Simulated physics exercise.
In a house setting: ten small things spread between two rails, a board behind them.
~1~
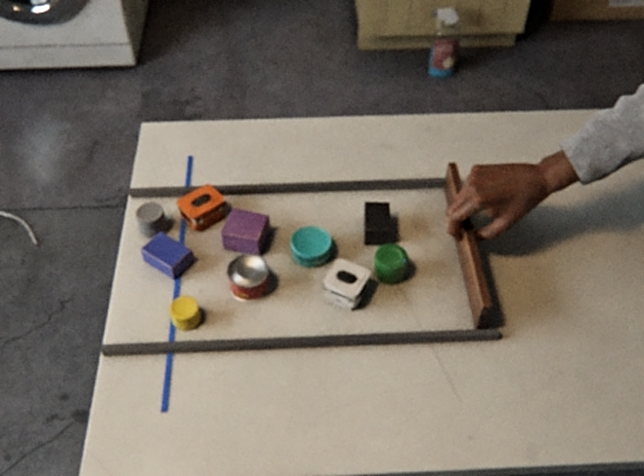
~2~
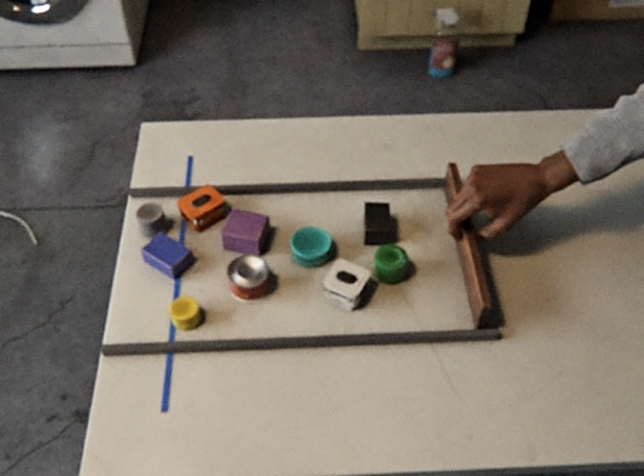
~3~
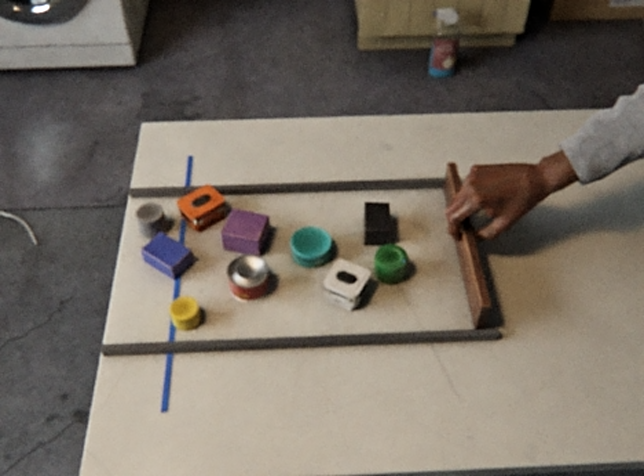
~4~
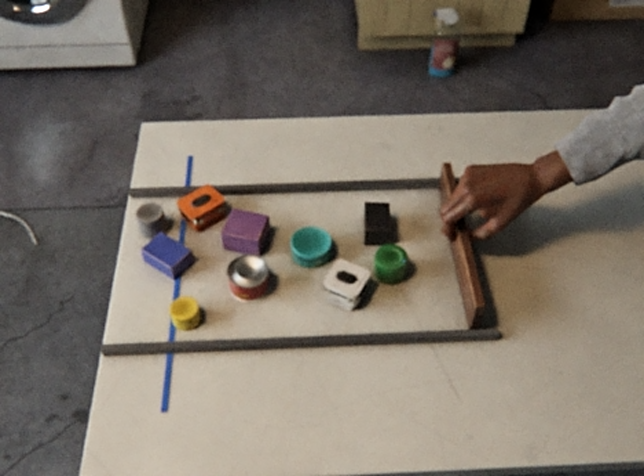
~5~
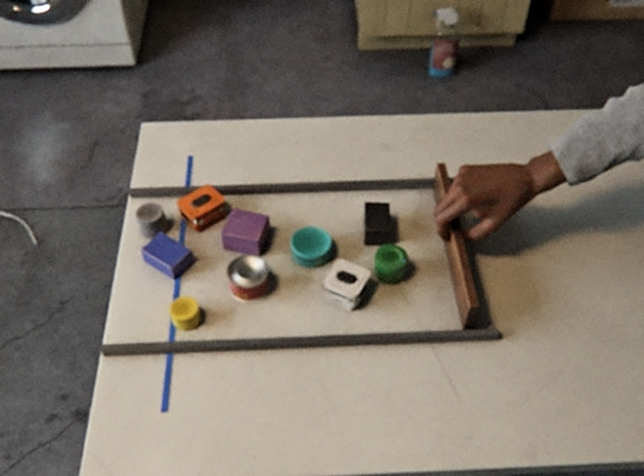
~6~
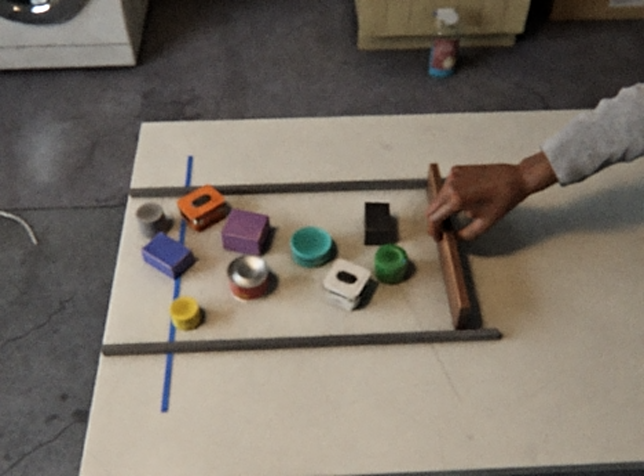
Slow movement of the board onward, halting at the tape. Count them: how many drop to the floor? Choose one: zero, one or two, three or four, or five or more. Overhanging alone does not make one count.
One or two.
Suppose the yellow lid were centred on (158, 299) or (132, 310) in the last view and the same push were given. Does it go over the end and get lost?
Order of tries: Off, on.
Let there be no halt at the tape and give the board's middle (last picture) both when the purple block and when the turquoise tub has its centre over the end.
Purple block: (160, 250); turquoise tub: (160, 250).
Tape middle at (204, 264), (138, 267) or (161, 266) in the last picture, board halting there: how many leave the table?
The counts: 0, 6 and 4.
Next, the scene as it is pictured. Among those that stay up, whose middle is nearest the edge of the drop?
I'd go with the red tin.
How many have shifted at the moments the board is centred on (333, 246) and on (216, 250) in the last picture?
The first count is 4, and then it's 10.
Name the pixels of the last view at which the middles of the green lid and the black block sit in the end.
In the last picture, roughly (159, 277) and (168, 232).
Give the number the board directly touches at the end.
Contact count: 4.
Early on, none off yet; grey lid at rest near (152, 221); blue block at rest near (168, 256); yellow lid at rest near (186, 314).
Finally, the number that fall off is one or two; lost, blue block and grey lid.
